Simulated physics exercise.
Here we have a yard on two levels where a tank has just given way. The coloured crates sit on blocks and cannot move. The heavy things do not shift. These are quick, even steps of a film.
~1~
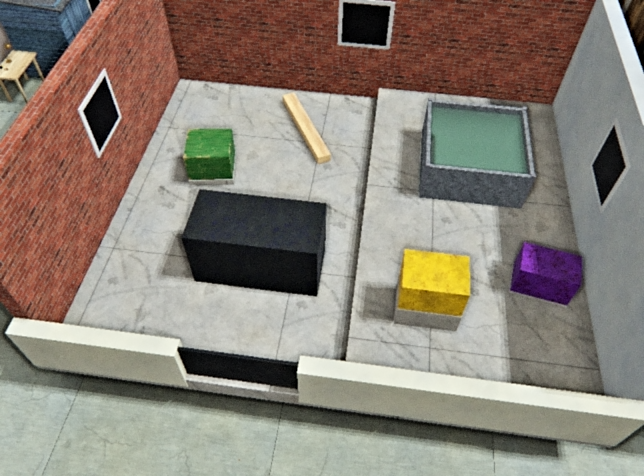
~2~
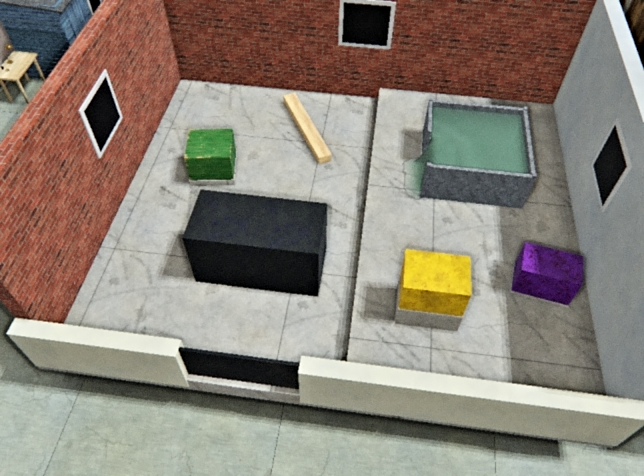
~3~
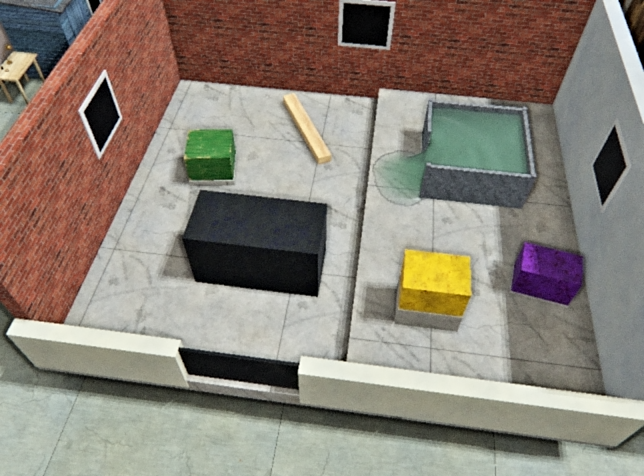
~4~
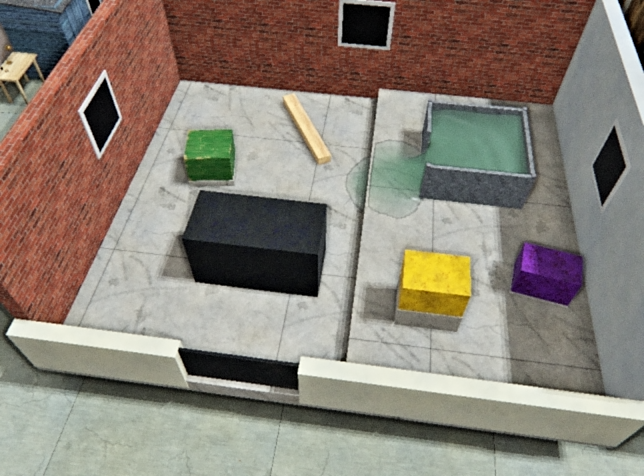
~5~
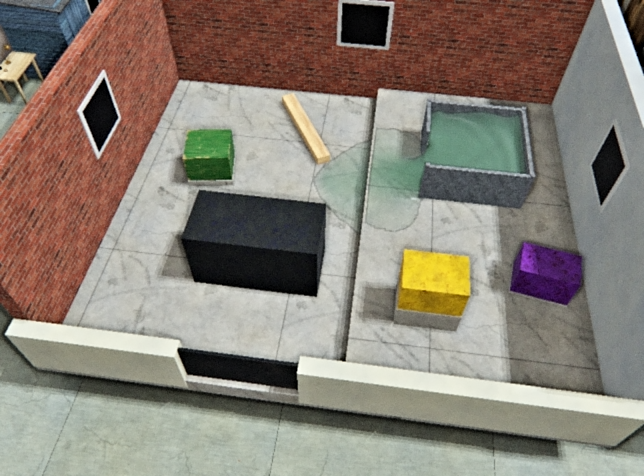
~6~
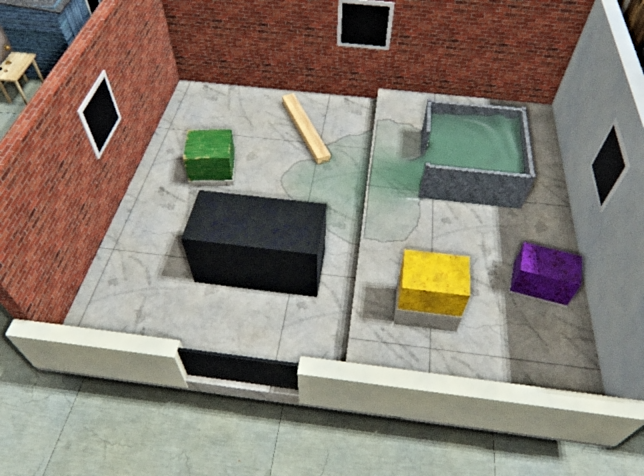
The clip shows a walled yard on two levels with coloured blocks, a plank and an open tank of greenish water, which begins pouring from its left side, spreading leftward across the floor and over the step onto the other level.
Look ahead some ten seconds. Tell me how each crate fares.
One by one: The purple crate escapes dry; the green crate is wetted; the yellow crate escapes dry.
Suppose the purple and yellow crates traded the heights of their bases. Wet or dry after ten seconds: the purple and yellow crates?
Then: The purple one is safe, the yellow one is safe.
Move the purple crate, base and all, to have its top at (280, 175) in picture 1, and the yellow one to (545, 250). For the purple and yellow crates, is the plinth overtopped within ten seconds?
My reading: Purple crate takes water, yellow crate stays dry.
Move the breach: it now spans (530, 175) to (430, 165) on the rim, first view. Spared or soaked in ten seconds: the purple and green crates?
In short: Purple crate is wetted, green crate is safe.
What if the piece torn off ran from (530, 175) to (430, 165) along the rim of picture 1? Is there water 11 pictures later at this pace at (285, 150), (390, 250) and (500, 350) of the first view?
In turn: Free of water, flooded, flooded.
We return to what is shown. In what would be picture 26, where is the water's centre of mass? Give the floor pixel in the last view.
At about (325, 181).
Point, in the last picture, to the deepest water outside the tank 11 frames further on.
Close to (236, 174).
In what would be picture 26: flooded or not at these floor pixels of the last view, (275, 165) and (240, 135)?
One after the other: Awash, awash.
A moment on, water covers 25 % of the floor; the purple crate not reached, the green crate water round its plinth, the yellow crate not reached.
Next, water covers 35 % of the floor; the purple crate not reached, the green crate water round its plinth, the yellow crate water round its plinth.
Then, water covers 45 % of the floor; the purple crate not reached, the green crate water round its plinth, the yellow crate water round its plinth.
Later, water covers 60 % of the floor; the purple crate not reached, the green crate water round its plinth, the yellow crate water round its plinth.
In the end, water covers 60 % of the floor; the purple crate stayed above the water, the green crate was topped, the yellow crate stayed above the water.
